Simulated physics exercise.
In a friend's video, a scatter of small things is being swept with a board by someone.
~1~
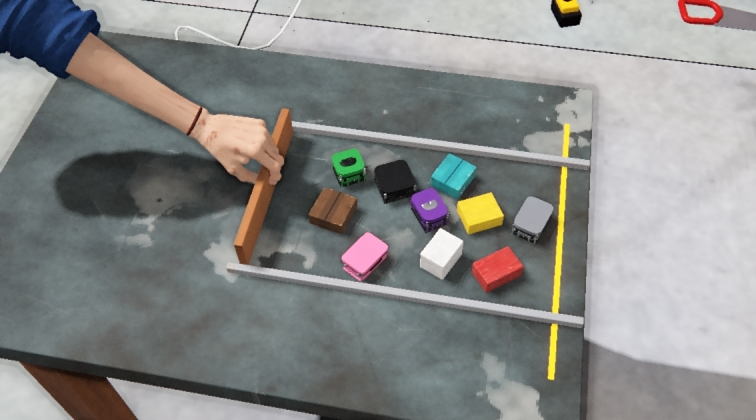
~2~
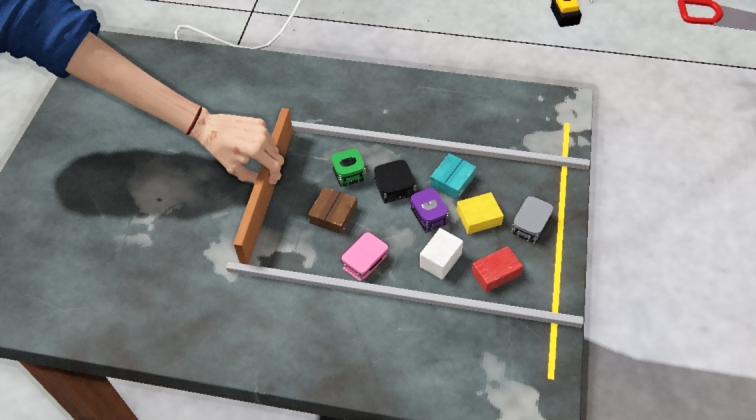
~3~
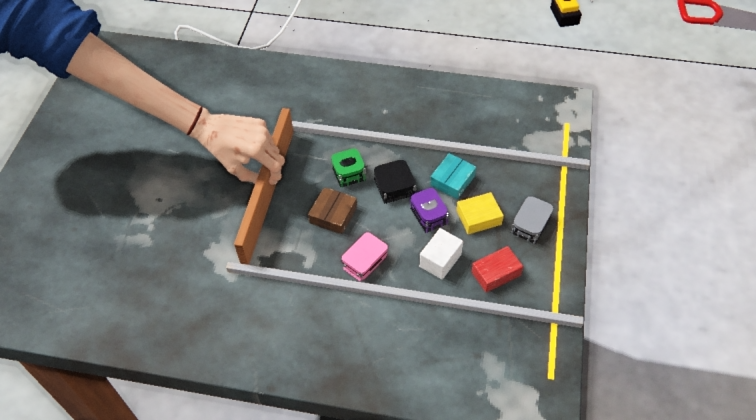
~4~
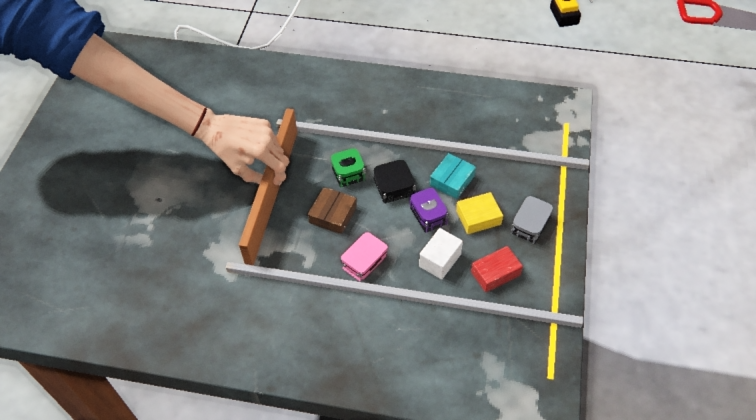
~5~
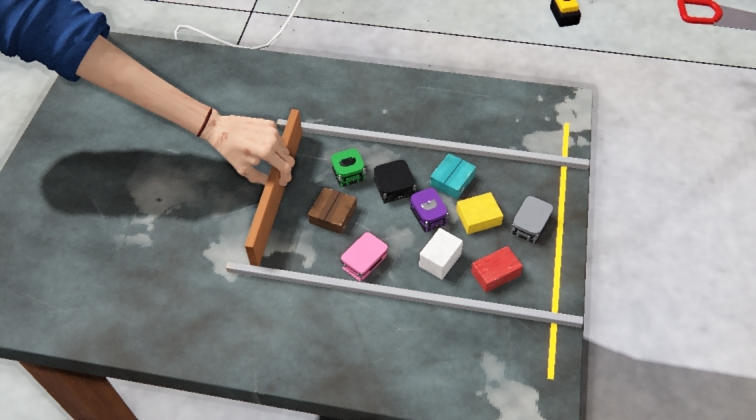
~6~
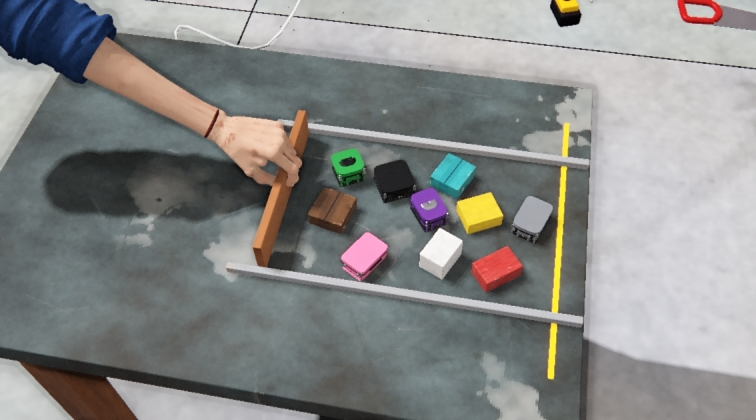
A hand held a wooden board upright on a dark table and slid it slightly to the right between two rails, while the colourful little cases and blocks in front of it stayed still.
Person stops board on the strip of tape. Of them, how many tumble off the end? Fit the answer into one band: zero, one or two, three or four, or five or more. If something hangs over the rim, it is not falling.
I would say five or more.
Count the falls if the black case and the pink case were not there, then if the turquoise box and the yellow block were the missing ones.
Tally of falls: 4 for the first try, 5 for the second.
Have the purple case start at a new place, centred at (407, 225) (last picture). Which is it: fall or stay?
Purple case: Gone.
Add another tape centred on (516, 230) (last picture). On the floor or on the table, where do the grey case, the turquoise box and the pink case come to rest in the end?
Going in order, the grey case goes off the edge, then the turquoise box goes off the edge, then the pink case keeps its spot.
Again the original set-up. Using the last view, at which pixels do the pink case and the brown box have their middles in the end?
Listed as asked: First (572, 285), and then (579, 243).
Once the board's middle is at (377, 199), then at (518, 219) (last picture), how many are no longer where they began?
The count is 6 at the first point and 10 at the second.
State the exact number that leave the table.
7.
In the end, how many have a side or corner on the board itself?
That comes to 3.
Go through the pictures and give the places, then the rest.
Grey case (532, 220); red block (497, 270); yellow block (480, 214); board (266, 184); tape (560, 237), in the first frame.
Red block (497, 269); white block (441, 254), in the second frame.
Yellow block (480, 213); turquoise box (453, 176), in the third frame.
Grey case (532, 220); board (271, 184), in the fourth frame.
Red block (497, 269); pink case (365, 257), in the fifth frame.
Grey case (532, 220); red block (497, 269); yellow block (479, 213); board (283, 186); tape (560, 237), in the sixth frame.
Soon after, none off yet; grey case at rest near (532, 220); red block at rest near (497, 269); yellow block at rest near (479, 213).
Then, none off yet; grey case moved about its own width near (583, 227); red block moved about its own width near (533, 279); yellow block moved well along near (549, 222).
At rest, the number that fall off is five or more; fallen, black case, purple case, turquoise box, white block, yellow block, red block and grey case.
